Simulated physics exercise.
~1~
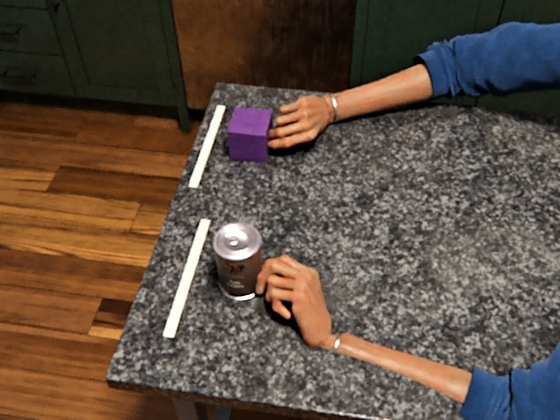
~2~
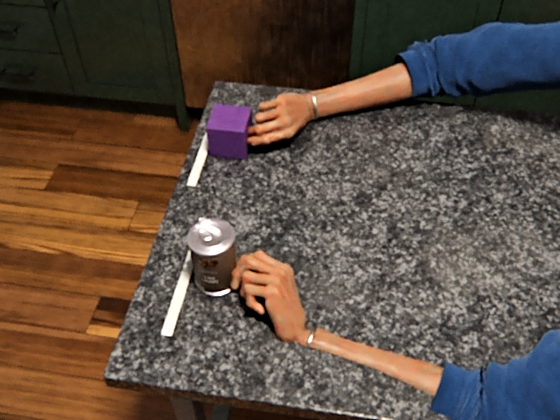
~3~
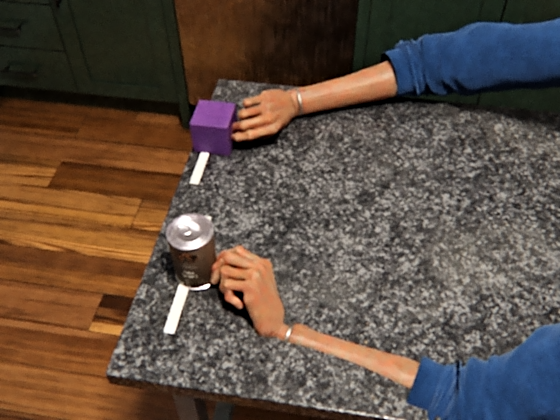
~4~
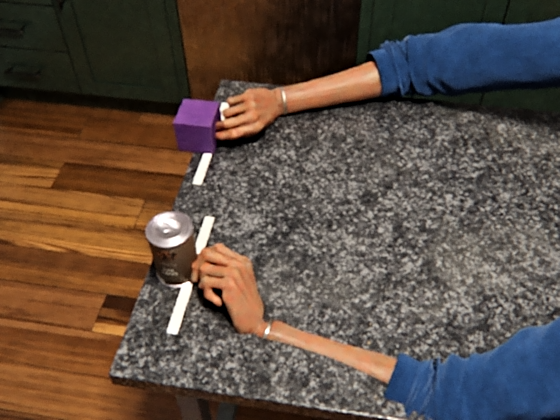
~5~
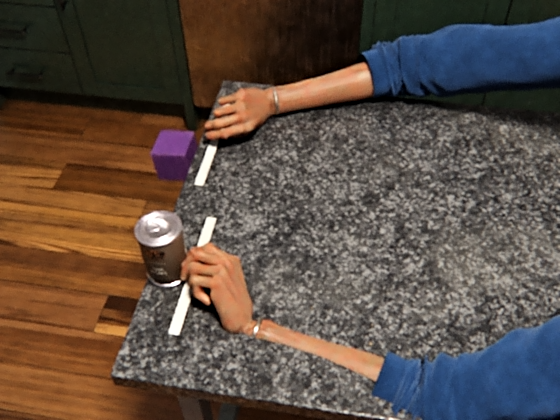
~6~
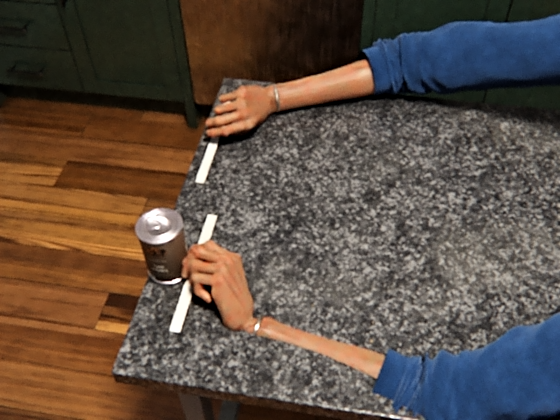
Purple block and brown tin sliding left under two hands' slow pushes, the block dropping off the table, the tin staying upright on top.
